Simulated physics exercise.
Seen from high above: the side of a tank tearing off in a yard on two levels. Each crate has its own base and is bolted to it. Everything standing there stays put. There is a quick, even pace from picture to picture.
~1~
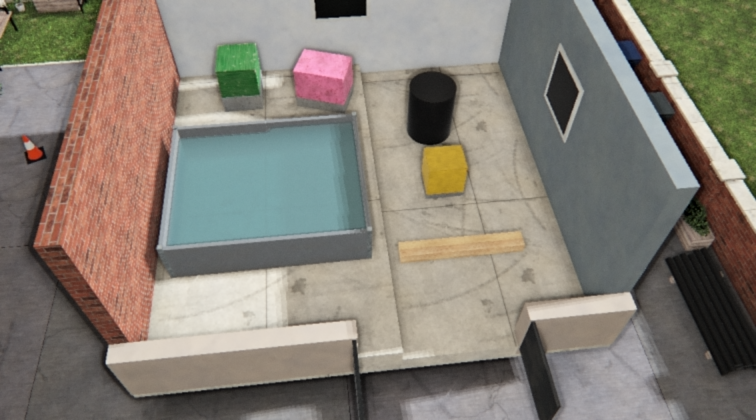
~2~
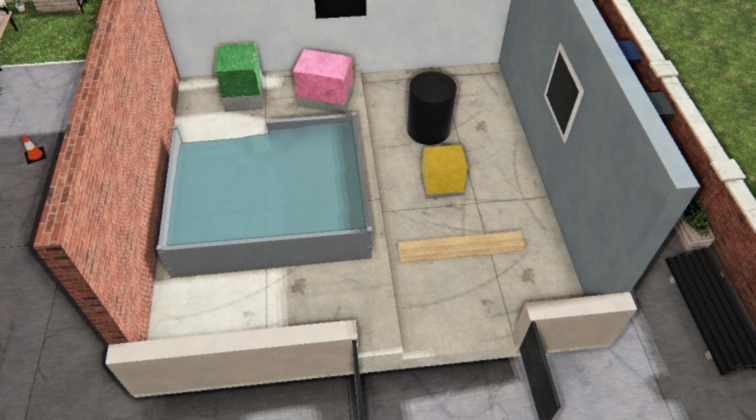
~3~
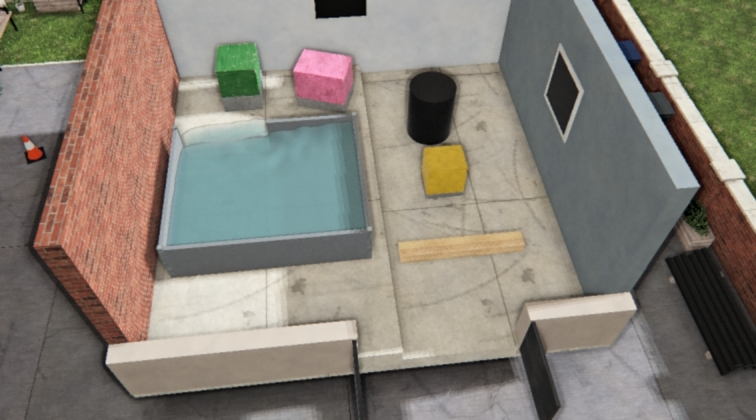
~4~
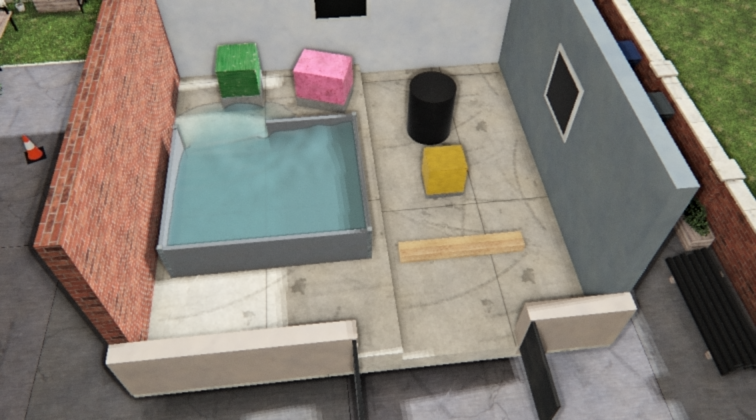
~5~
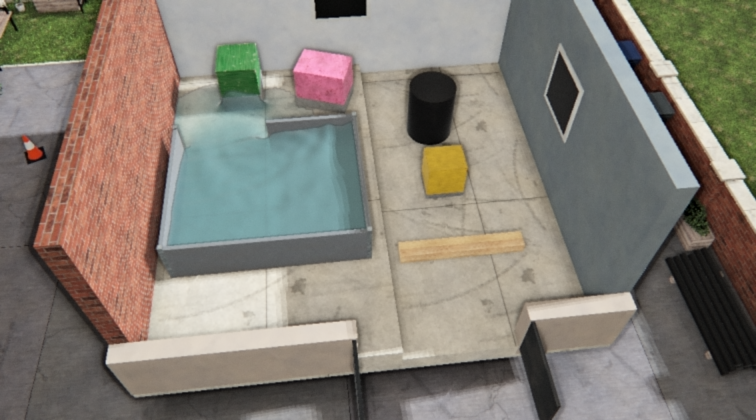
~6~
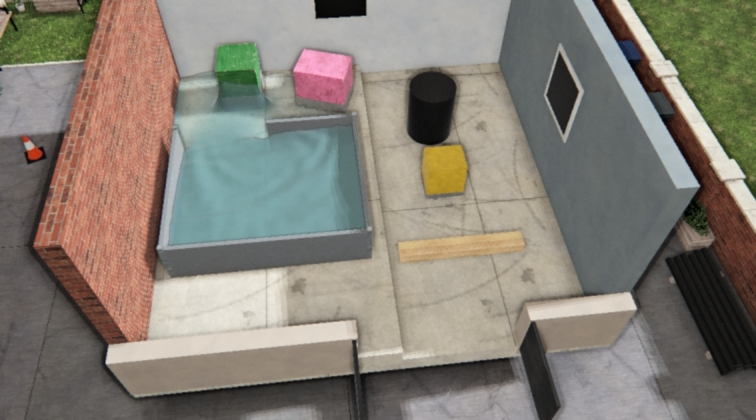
In a walled yard, a tank's far side opens and water pours out toward the green block.
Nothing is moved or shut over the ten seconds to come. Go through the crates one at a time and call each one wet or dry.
The yellow crate is wet. The green crate is wet. The pink crate is wet.
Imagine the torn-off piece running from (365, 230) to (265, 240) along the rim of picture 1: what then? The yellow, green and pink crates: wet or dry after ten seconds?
In my view the yellow crate is never reached; as for the green crate, it is never reached; the pink crate is never reached.
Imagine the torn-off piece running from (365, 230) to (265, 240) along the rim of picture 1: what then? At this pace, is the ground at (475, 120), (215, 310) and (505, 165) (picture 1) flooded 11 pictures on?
The first comes out untouched, the second soaked, the third untouched.
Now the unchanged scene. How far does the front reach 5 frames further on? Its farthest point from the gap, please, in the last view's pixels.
Farthest reach: (352, 66).
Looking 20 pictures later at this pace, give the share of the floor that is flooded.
Around 55 percent.
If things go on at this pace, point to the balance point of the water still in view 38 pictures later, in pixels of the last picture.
Centre of mass: Roughly (318, 164).
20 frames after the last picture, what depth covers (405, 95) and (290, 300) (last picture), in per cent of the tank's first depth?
In order: Roughly 10 % and 0 %.
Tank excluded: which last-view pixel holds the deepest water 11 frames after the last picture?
Around (181, 79).
A moment on, water covers 20 % of the floor; the yellow crate not reached, the green crate water round its plinth, the pink crate water round its plinth.
Next, water covers 30 % of the floor; the yellow crate not reached, the green crate water round its plinth, the pink crate water round its plinth.
Then, water covers 55 % of the floor; the yellow crate water round its plinth, the green crate water round its plinth, the pink crate water round its plinth.
Later, water covers 85 % of the floor; the yellow crate water round its plinth, the green crate water round its plinth, the pink crate water round its plinth.
In the end, water covers 95 % of the floor; the yellow crate was topped, the green crate was topped, the pink crate was topped.
